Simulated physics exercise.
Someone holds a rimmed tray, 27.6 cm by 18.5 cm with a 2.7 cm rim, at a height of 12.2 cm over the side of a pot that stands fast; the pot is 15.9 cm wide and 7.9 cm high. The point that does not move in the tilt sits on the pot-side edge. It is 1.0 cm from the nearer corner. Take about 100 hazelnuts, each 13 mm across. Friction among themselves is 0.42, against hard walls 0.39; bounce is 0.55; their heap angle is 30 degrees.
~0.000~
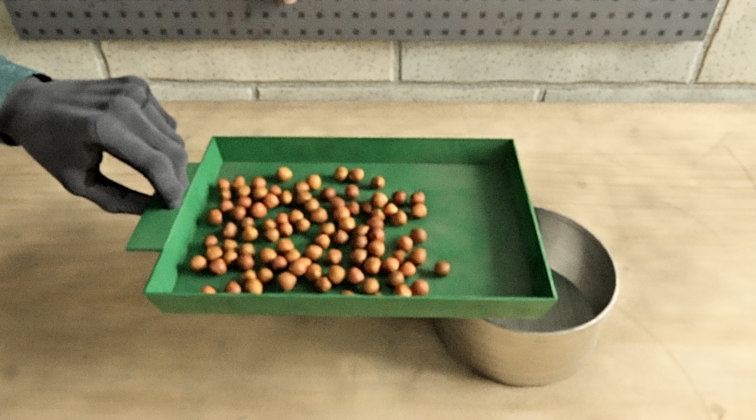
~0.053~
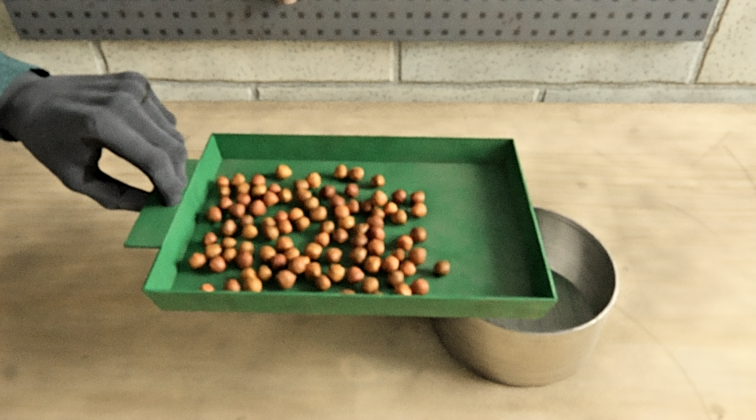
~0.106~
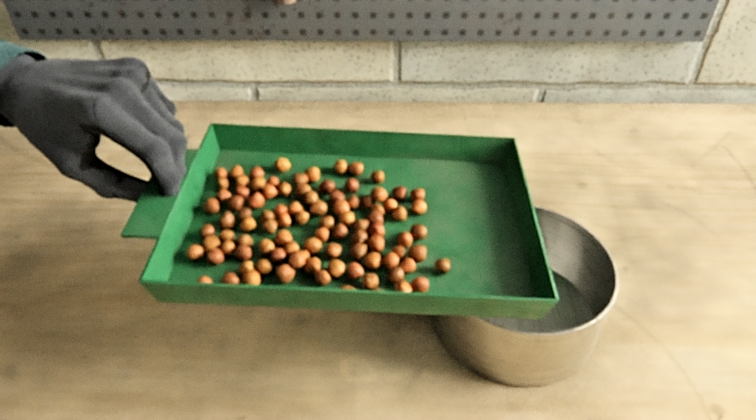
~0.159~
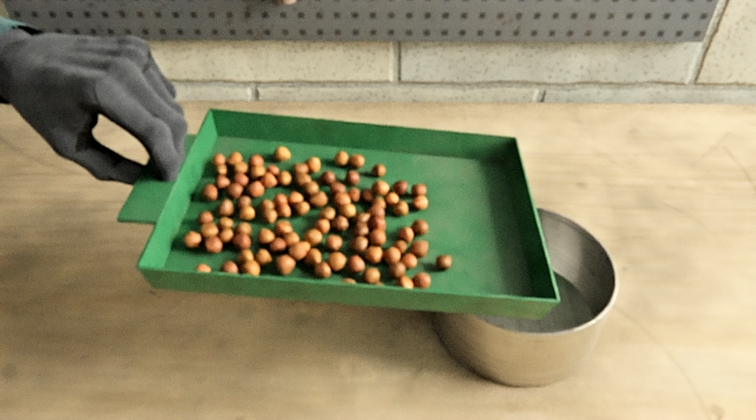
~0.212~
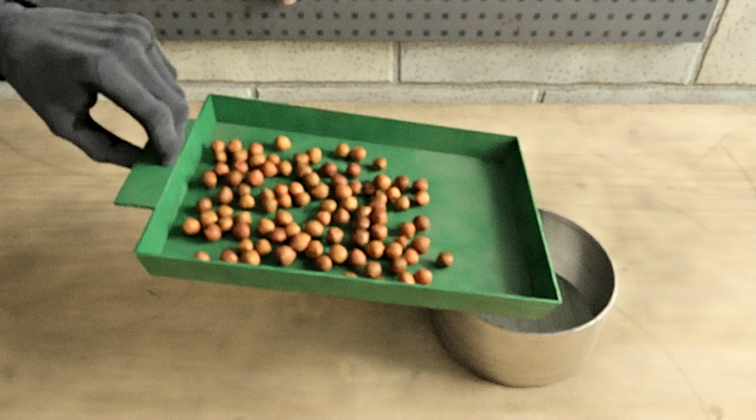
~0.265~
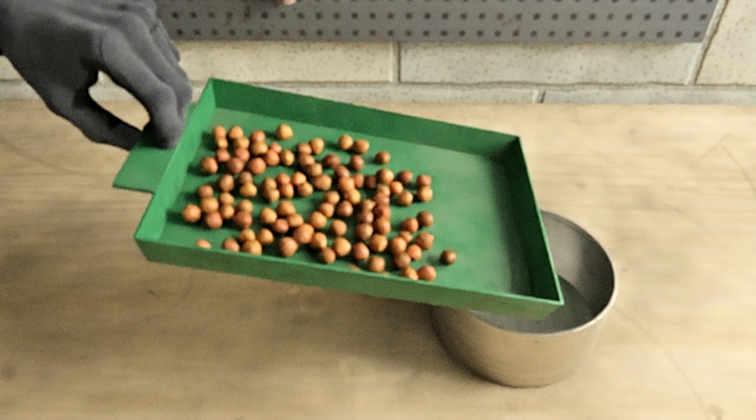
A grey-gloved hand at the left grips the tab of a green rimmed tray above a pale wooden worktop, seen from the front and slightly above, with a light block wall and grey pegboard behind. Many round orange-brown nuts cover the tray's left and middle, and a silver metal pot stands below its right end. The hand lifts the tray's left side, tilting it modestly down to the right, while the nuts barely shift within it and the camera stays still.
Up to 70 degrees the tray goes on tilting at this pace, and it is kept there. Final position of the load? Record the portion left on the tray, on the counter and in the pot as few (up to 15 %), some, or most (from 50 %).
Result. Tray: Most; counter: Few; pot: Few.
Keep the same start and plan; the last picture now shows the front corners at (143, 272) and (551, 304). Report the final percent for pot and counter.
That works out as pot 0 and counter 0.
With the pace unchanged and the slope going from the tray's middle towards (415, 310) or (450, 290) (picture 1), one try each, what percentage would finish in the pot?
The share comes to about 0 in a hundred, then about 0 in a hundred.
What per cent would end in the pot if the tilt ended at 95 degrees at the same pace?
50 per cent.
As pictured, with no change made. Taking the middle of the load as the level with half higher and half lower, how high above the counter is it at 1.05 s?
The halfway line is at about 18 cm.
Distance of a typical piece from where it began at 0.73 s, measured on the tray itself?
By then it sits near 12 cm from where it began.
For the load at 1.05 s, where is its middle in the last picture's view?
My estimate is roughly (521, 210).
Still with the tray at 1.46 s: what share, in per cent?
About 100% of the load.
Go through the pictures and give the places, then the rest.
The first picture shows tray tilt 0 degrees, front corners at (153, 288) and (547, 293); middle of the pieces at (326, 230); pot at (525, 261).
The second picture shows tray tilt 1 degrees, front corners at (152, 285) and (547, 294); middle of the pieces at (326, 229).
The third picture shows tray tilt 3 degrees, front corners at (150, 276) and (549, 294); middle of the pieces at (326, 223).
The fourth picture shows tray tilt 6 degrees, front corners at (147, 262) and (550, 295), lowest corner right front; middle of the pieces at (326, 215).
The fifth picture shows tray tilt 9 degrees, front corners at (145, 247) and (552, 296), lowest corner right front; middle of the pieces at (327, 207).
The sixth picture shows tray tilt 12 degrees, front corners at (145, 233) and (554, 296), lowest corner right front; middle of the pieces at (330, 199); pot at (524, 262). The tray's pace is about 60 degrees a second.
After 0.73 s, tilt 39 degrees; the tray holds 100 %, the pot 0 %.
After 1.05 s, tilt 58 degrees; the tray holds 100 %, the pot 0 %.
Then, at 1.46 s, tilt 70 degrees; the tray holds 100 %, the pot 0 %.
By 1.8 s all is still; tray 100 %, counter 0 %, pot 0 %.
